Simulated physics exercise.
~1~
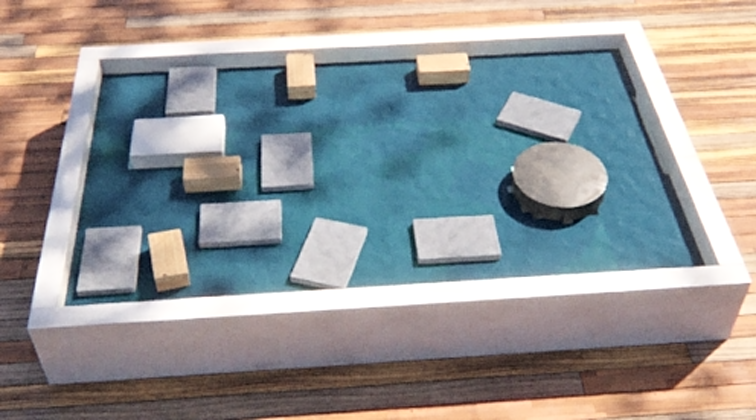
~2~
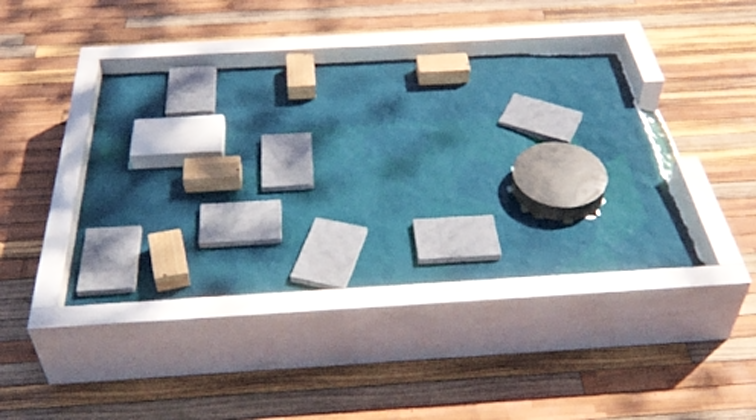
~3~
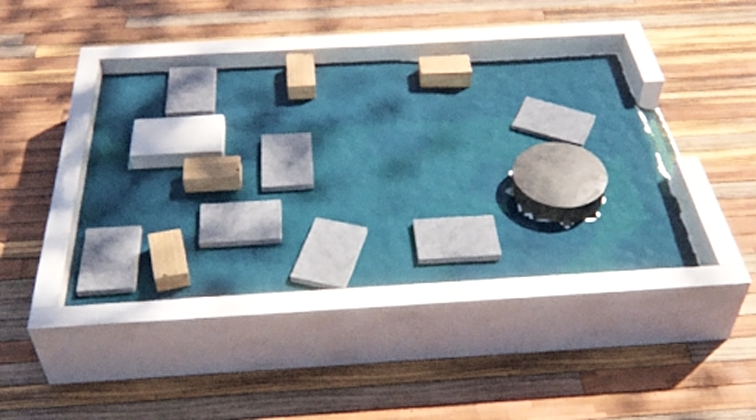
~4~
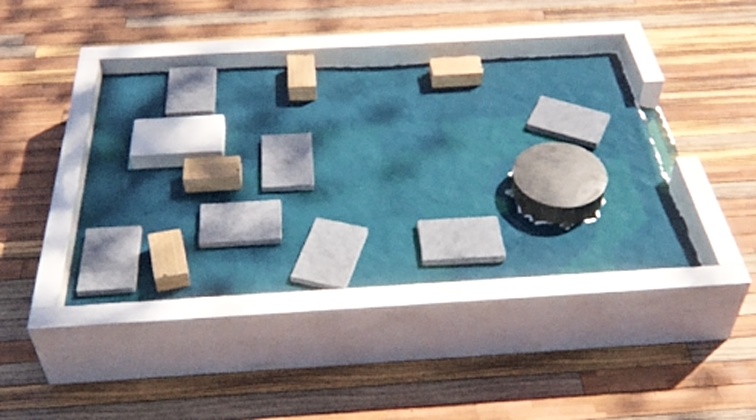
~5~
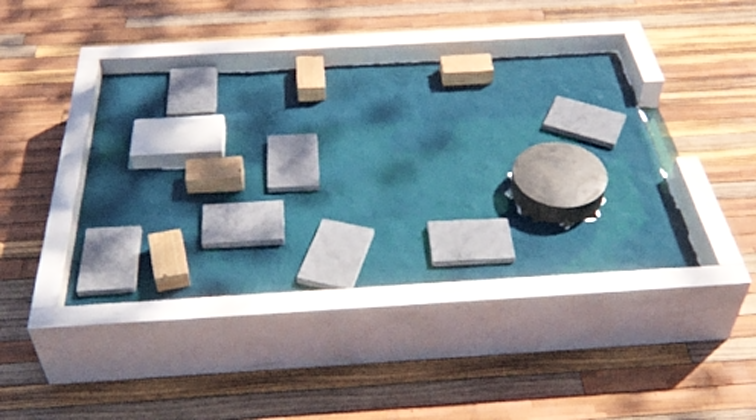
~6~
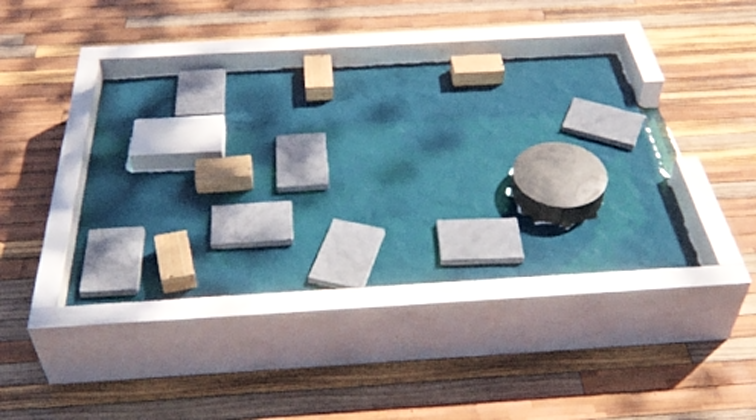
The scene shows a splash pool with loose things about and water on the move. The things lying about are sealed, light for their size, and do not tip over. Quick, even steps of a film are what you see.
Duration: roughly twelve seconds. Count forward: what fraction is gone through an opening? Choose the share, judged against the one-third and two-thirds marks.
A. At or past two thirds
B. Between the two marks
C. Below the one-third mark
The answer is C.
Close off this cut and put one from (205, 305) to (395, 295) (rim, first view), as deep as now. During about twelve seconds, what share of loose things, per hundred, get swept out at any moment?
I'd put it near 50 percent.
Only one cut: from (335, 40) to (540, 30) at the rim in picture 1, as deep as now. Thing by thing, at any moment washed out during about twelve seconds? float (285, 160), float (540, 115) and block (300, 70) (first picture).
Taking them one after another, flushed away, then flushed away, then flushed away.
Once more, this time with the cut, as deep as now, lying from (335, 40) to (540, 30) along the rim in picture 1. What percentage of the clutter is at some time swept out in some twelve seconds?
My figure is 40 in a hundred.
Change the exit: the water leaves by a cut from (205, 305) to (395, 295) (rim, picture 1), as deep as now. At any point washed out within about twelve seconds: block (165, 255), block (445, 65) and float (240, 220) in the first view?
Taken in turn, the first item is flushed away, the second is held back and the last is flushed away.
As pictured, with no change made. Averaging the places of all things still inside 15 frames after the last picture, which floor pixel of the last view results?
Centre estimate: Around (350, 213).
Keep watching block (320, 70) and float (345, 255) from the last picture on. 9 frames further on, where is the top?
They should end up near (349, 73) and (376, 252) respectively.
A moment on, 0 of 11 are out; 11 afloat.
Next, 1 of 11 are out; 10 afloat.
Later, 1 of 11 are out; 10 afloat.
In the end, 2 of 11 are out; 9 afloat.
